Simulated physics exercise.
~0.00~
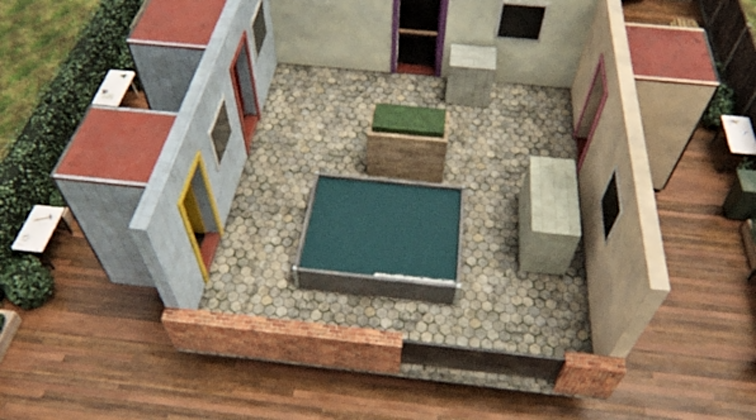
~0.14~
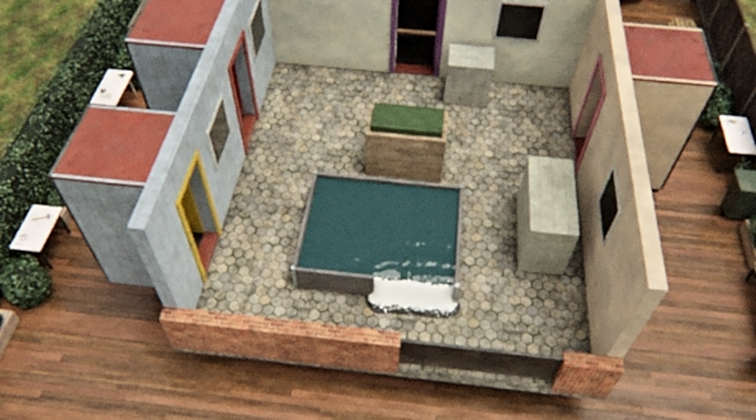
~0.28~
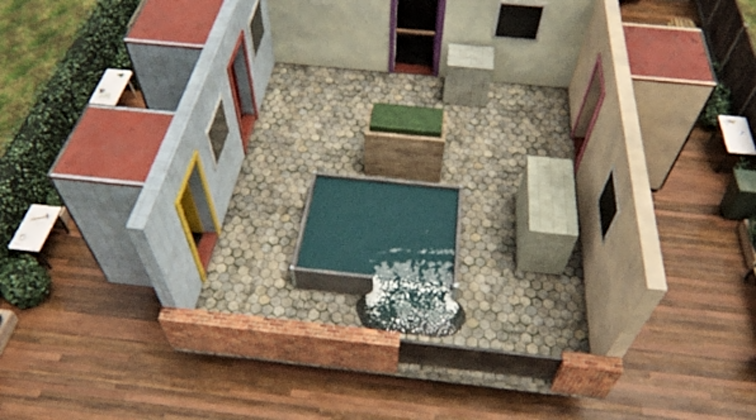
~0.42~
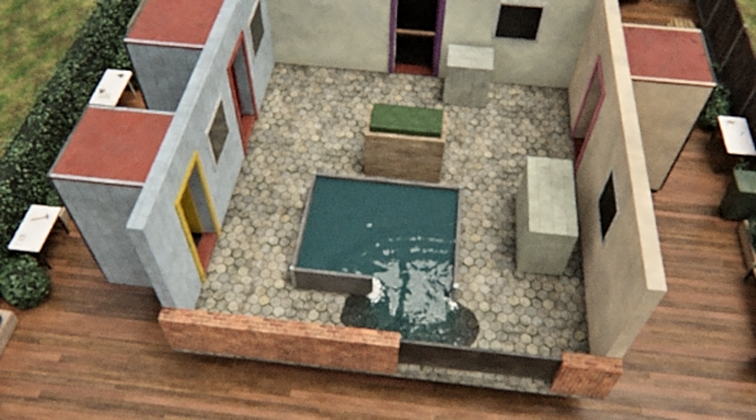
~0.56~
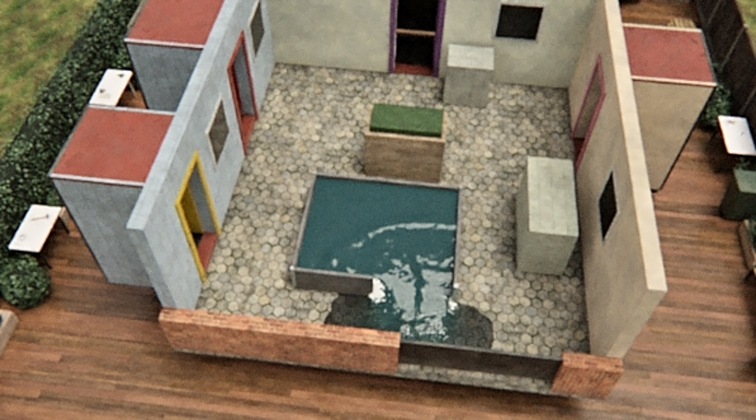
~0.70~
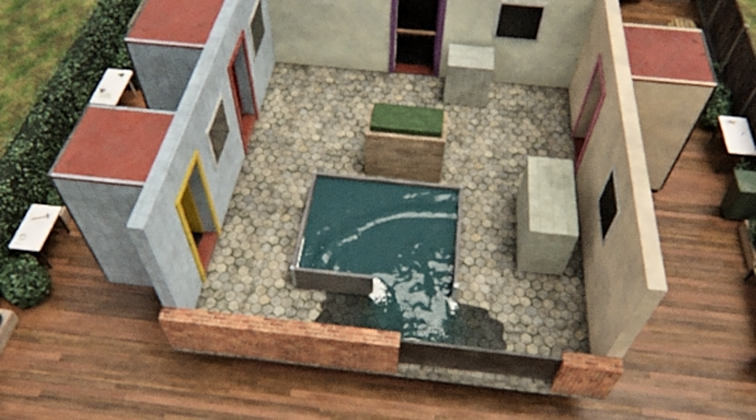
Water burst out through the front right side of a tank in the middle of a walled courtyard, foaming white at first, then spread in a dark pool over the paving toward the low brick wall.
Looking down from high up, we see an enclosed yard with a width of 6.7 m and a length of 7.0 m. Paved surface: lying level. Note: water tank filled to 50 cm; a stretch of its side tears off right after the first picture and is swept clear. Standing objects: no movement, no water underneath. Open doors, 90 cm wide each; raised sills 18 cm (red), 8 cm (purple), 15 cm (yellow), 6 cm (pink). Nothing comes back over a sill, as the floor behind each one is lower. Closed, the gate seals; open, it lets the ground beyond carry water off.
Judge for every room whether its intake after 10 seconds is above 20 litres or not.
The red door: Intake not above; the purple door: Intake not above; the yellow door: Intake not above; the pink door: Intake not above.
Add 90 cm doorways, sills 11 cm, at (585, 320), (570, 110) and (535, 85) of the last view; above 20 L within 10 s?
Taking them in order, the first gets enough, the second too little and the third too little.
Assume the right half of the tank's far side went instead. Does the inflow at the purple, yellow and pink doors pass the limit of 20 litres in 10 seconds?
Outcomes - purple: Not exceeded, yellow: Not exceeded, pink: Exceeded.
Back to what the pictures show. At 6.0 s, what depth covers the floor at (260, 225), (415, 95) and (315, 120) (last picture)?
About 5, 0 and 2 cm respectively.
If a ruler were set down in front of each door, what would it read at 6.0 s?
In centimetres, the red door has 3, the purple door 2, the yellow door 11 and the pink door 5.
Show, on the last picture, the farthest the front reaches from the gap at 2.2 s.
That lands around (189, 329) in the last picture.
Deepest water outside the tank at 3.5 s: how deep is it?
Max depth: About 29 centimetres.
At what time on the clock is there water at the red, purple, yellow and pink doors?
Doors: Red 4.0 s / purple 6.0 s / yellow 2.4 s / pink 3.4 s.
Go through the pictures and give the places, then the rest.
The first frame shows still water, 50 cm deep, in the water tank at (383, 229).
In the second frame, water pours out at (413, 293) and has run 0.7 m, to (454, 311); typically 6 cm deep outside, 50 cm at the water tank's back.
In the third frame, water pours out at (412, 294) and has run 0.9 m, to (455, 327); typically 8 cm deep outside, 50 cm at the water tank's back.
In the fourth frame, the front is at a hidden place, 1.2 m from the gap at (412, 294); 1.8 m2 of floor is under water; 50 cm left at the back of the water tank.
In the fifth frame, water pours out at (412, 294) and has run 1.6 m, to a hidden place; typically 9 cm deep outside, 50 cm at the water tank's back.
In the sixth frame, water pours out at (412, 294) and has run 1.8 m, to a hidden place; typically 10 cm deep outside, 50 cm at the water tank's back.
After 1.4 s water covers 10 % of the floor and is deepest (41 cm) near (414, 355); red door not reached, purple door not reached, yellow door not reached, pink door not reached.
After 2.2 s water covers 25 % of the floor and is deepest (38 cm) near (414, 345); red door not reached, purple door not reached, yellow door not reached, pink door not reached.
After 3.5 s water covers 35 % of the floor and is deepest (29 cm) near (580, 375); red door not reached, purple door not reached, yellow door 16 cm at the sill, 1 L in, pink door 4 cm at the sill, 0 L in.
After 6.0 s water covers 75 % of the floor and is deepest (20 cm) near (578, 344); red door 3 cm at the sill, 0 L in, purple door 2 cm at the sill, 0 L in, yellow door 11 cm at the sill, 6 L in, pink door 5 cm at the sill, 0 L in.
After 10.0 s water covers 95 % of the floor and is deepest (13 cm) near (553, 278); red door 3 cm at the sill, 0 L in, purple door 7 cm at the sill, 0 L in, yellow door 9 cm at the sill, 6 L in, pink door 3 cm at the sill, 0 L in.
